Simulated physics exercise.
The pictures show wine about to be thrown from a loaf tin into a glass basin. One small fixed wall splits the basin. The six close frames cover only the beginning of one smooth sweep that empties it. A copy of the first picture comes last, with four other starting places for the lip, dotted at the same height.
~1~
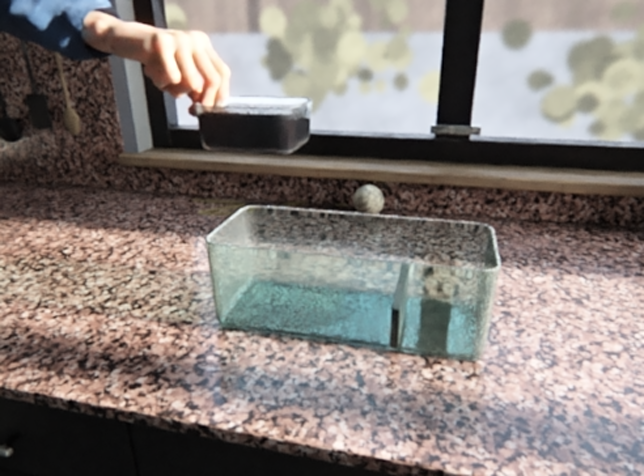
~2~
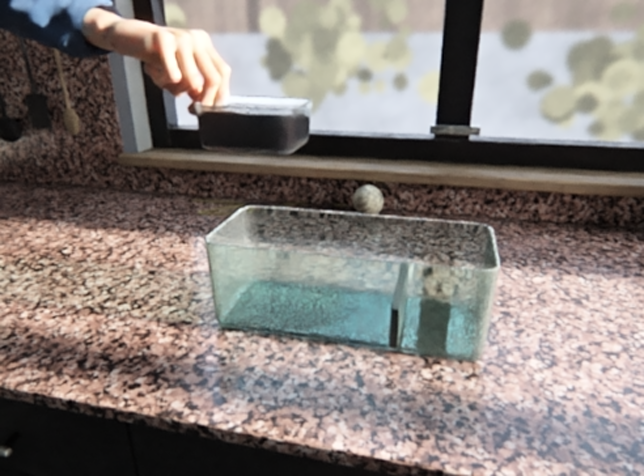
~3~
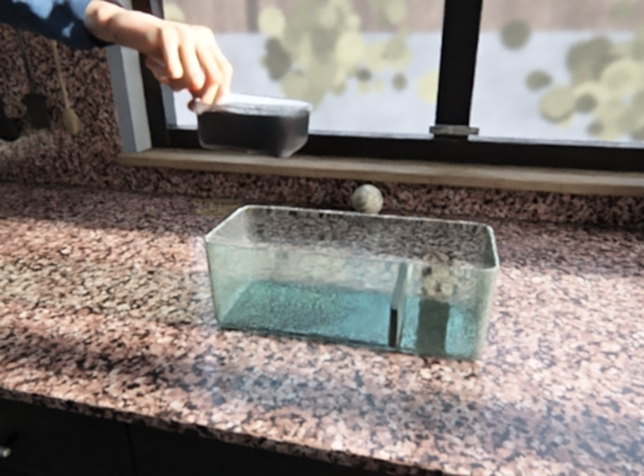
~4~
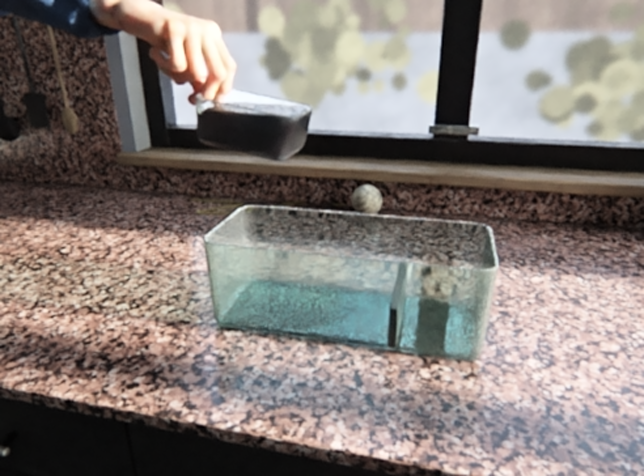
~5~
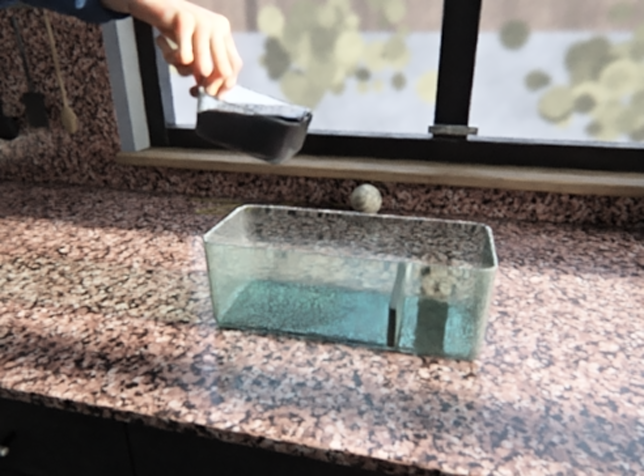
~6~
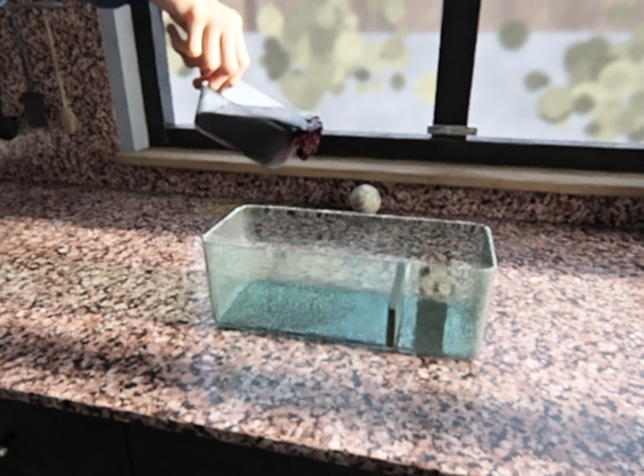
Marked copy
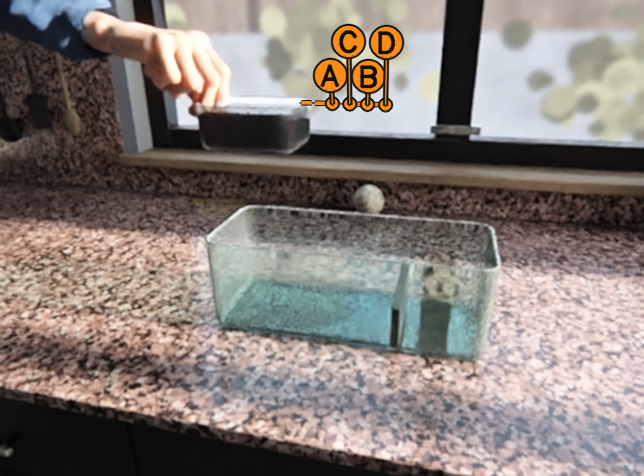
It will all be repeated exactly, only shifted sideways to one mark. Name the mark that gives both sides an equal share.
Take C.
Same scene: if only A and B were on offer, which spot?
Spot B.
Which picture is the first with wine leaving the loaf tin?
Picture 5.
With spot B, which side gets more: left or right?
The right one.
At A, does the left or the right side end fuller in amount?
The left side.
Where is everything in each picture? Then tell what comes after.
The first frame shows upright, lip at (302, 102); basin from (218, 320) to (483, 357); top of the wall at (402, 282); nothing has left yet.
The second frame shows upright, lip at (302, 103); nothing has left yet.
The third frame shows tipped about 5°, lip at (302, 106); nothing has left yet.
The fourth frame shows tipped about 10°, lip at (303, 111); nothing has left yet.
The fifth frame shows tipped about 17°, lip at (304, 118); wine is over the lip, down to (304, 118).
The sixth frame shows tipped about 26°, lip at (304, 126); wine is over the lip, down to (307, 154).
In orange, A at (332, 103); B at (367, 104); C at (349, 104); D at (385, 104).
With A, about 92 % ends left of the wall and 7 % right of it.
With B, about 29 % ends left of the wall and 70 % right of it.
With C, about 48 % ends left of the wall and 51 % right of it.
With D, about 22 % ends left of the wall and 77 % right of it.
